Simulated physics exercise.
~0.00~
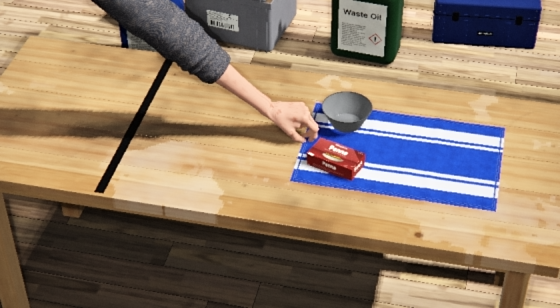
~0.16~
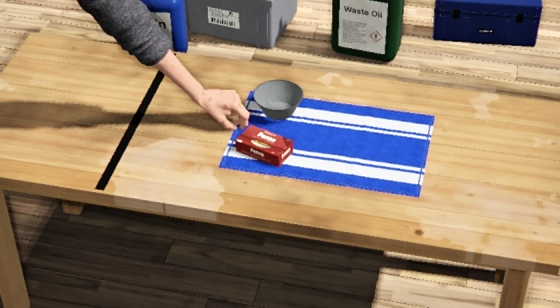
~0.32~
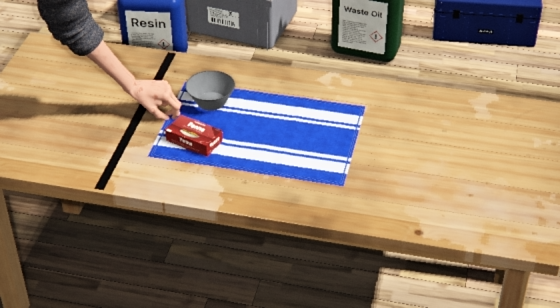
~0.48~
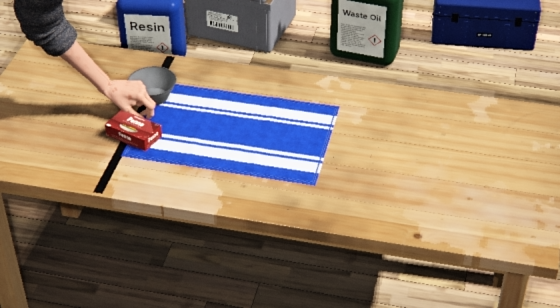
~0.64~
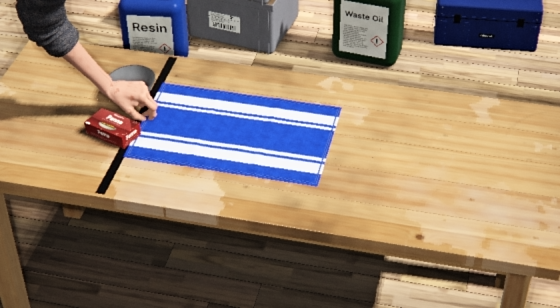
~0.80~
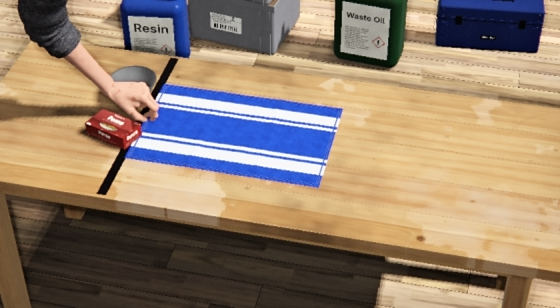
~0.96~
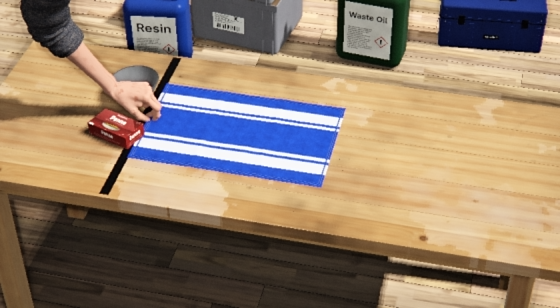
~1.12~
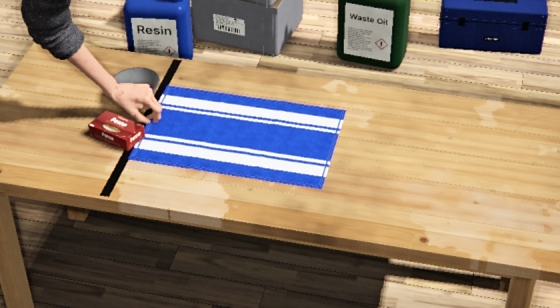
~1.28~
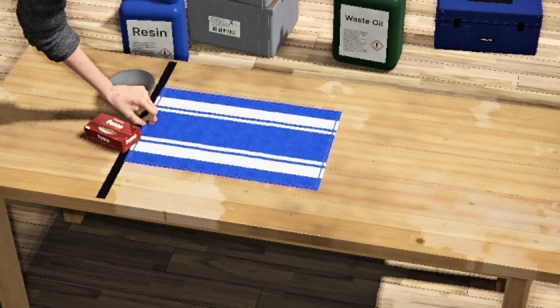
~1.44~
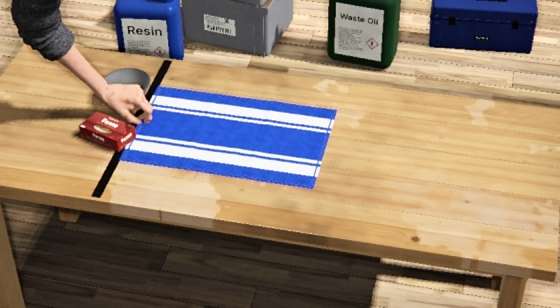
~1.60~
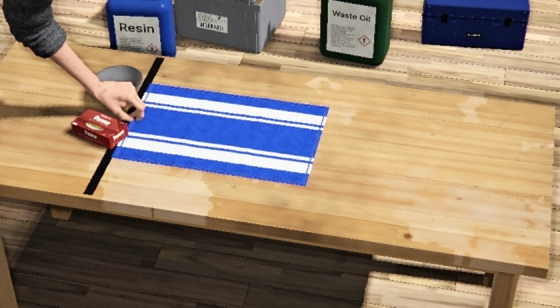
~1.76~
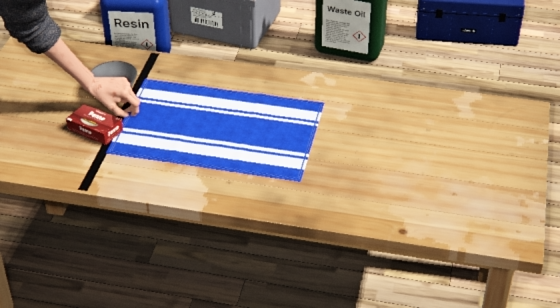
A blue mat pulled left stops at the tape; its bowl and red packet slide off.
